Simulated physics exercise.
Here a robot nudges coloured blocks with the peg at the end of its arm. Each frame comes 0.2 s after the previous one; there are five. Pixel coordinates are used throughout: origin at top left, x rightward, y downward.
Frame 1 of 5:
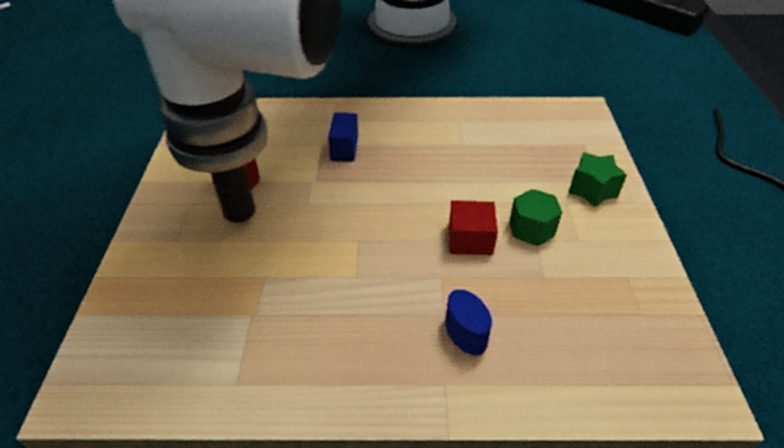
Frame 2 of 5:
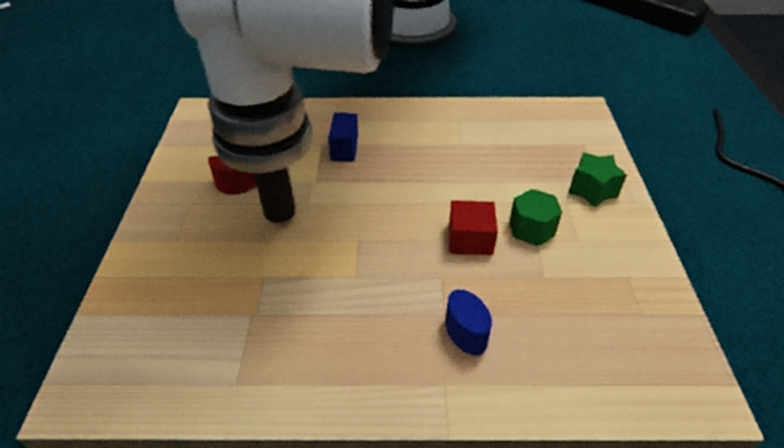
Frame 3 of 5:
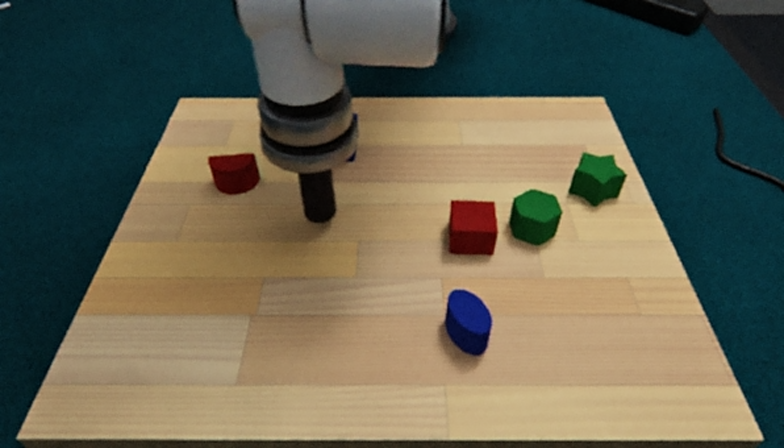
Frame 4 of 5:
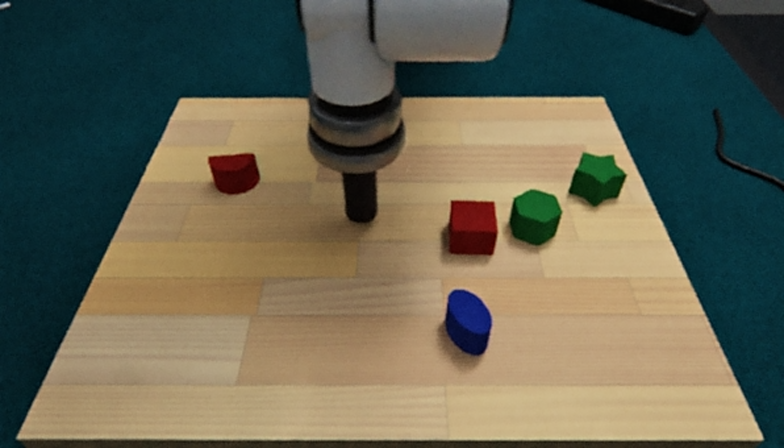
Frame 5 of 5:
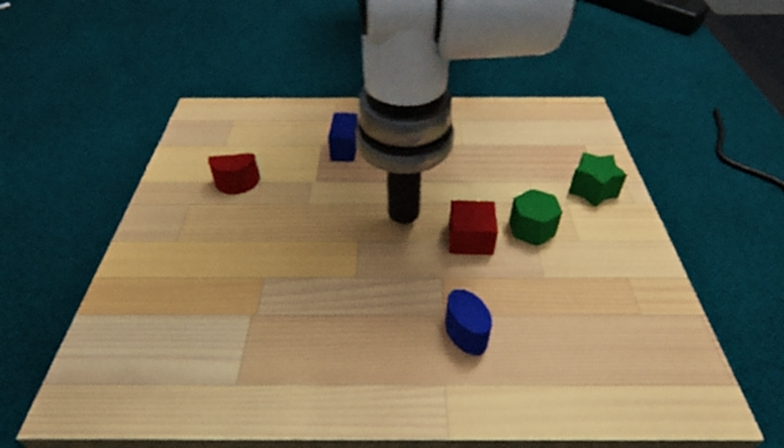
On a pale wooden board over a dark green surface, red, blue and green blocks sit scattered beneath a white robot arm with a black peg. The arm starts at the left and slides the peg steadily rightward, passing in front of a small blue block, to just left of the red four-sided block, while every block stays still.
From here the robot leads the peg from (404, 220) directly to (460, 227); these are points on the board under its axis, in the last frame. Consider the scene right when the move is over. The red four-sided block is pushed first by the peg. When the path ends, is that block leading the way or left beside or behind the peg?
It remains before the peg.
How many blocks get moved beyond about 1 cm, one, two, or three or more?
Expect one.
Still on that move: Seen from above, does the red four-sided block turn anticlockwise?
I believe not.
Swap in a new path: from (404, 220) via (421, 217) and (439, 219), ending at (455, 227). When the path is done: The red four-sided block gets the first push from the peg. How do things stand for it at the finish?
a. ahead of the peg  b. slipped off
a (ahead of the peg)
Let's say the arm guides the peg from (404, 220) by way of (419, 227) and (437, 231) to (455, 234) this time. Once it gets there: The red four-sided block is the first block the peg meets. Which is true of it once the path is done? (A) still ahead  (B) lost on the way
A (still ahead)
What follows on the original path. Halfway along, peg (432, 216); nothing pushed yet.
At the end, peg (461, 219); red four-sided block (495, 223), turned 30° clockwise; green hexagonal block not moved.
